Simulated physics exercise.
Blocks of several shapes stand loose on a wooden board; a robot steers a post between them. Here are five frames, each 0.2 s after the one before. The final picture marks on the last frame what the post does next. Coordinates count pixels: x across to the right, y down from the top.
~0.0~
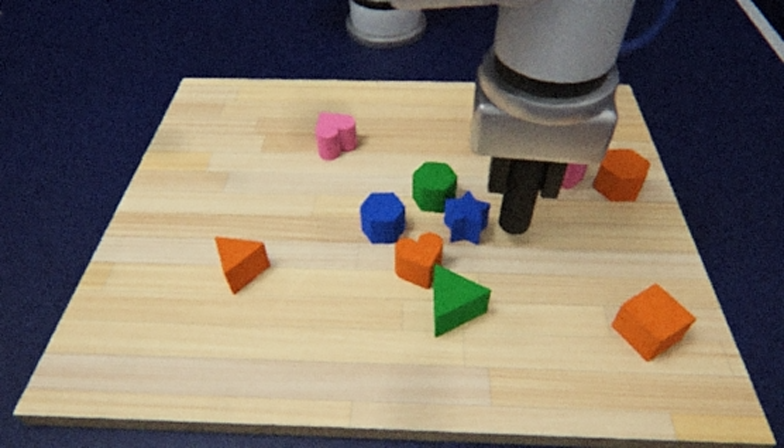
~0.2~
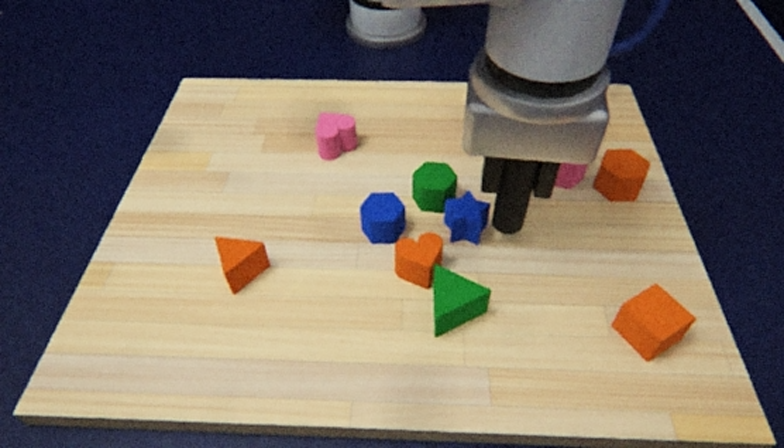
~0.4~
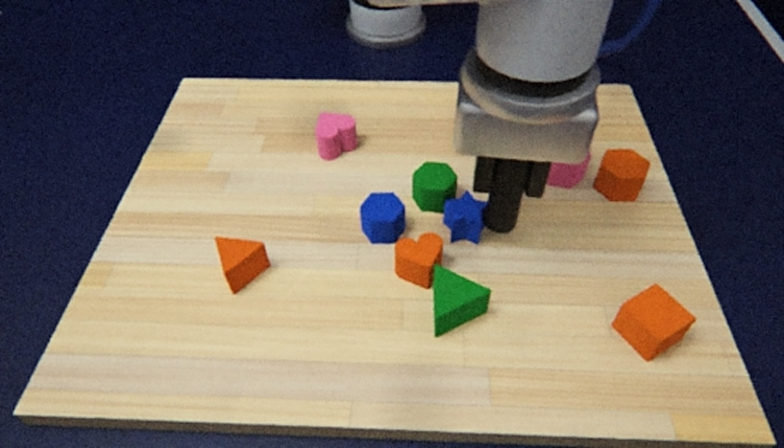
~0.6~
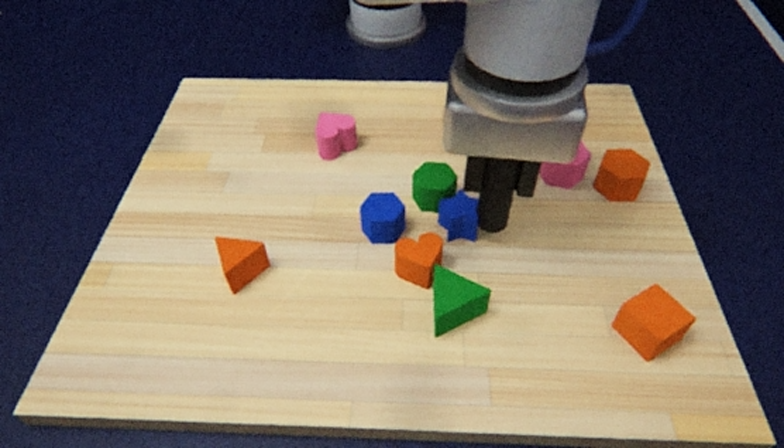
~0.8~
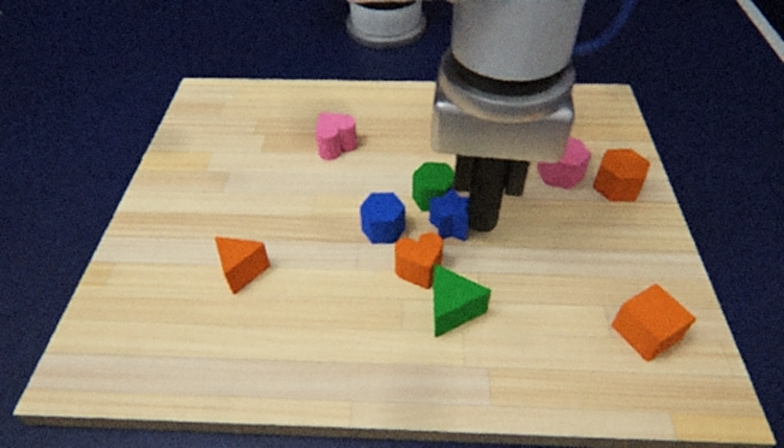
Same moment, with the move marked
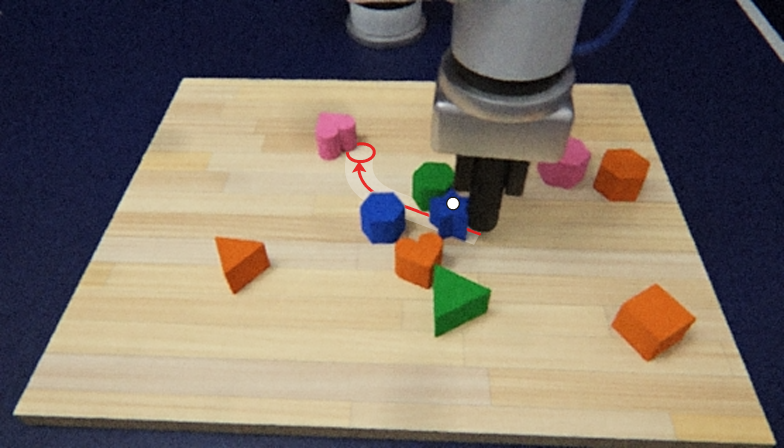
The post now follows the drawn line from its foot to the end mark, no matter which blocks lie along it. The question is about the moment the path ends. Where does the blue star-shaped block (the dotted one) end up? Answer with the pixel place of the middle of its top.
Its top centre lands on (348, 181).
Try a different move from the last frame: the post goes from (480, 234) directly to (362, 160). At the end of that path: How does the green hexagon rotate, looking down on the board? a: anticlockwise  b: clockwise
Letter b.
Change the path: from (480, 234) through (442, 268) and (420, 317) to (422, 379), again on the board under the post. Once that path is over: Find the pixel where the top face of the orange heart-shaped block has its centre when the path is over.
I expect it at (381, 273).
The drawn path runs from (480, 234) via (422, 213) and (370, 190), ending at (361, 153); the dot is on the blue star-shaped block.
On the path given first. One third of the way, post (421, 199); blue hexagon (360, 207), turned 20° anticlockwise; green hexagon (412, 163), turned 55° clockwise; blue star-shaped block (391, 190), turned 20° anticlockwise.
Two thirds of the way, post (369, 176); blue hexagon (338, 211), turned 50° anticlockwise; green hexagon (406, 156), turned 80° clockwise; blue star-shaped block (349, 182), turned 70° anticlockwise.
At the end, post (360, 140); pink heart-shaped block (333, 121), turned 15° anticlockwise; blue hexagon (338, 211), turned 50° anticlockwise; orange heart-shaped block not moved; green hexagon (406, 156), turned 80° clockwise; blue star-shaped block (348, 181), turned 75° anticlockwise.
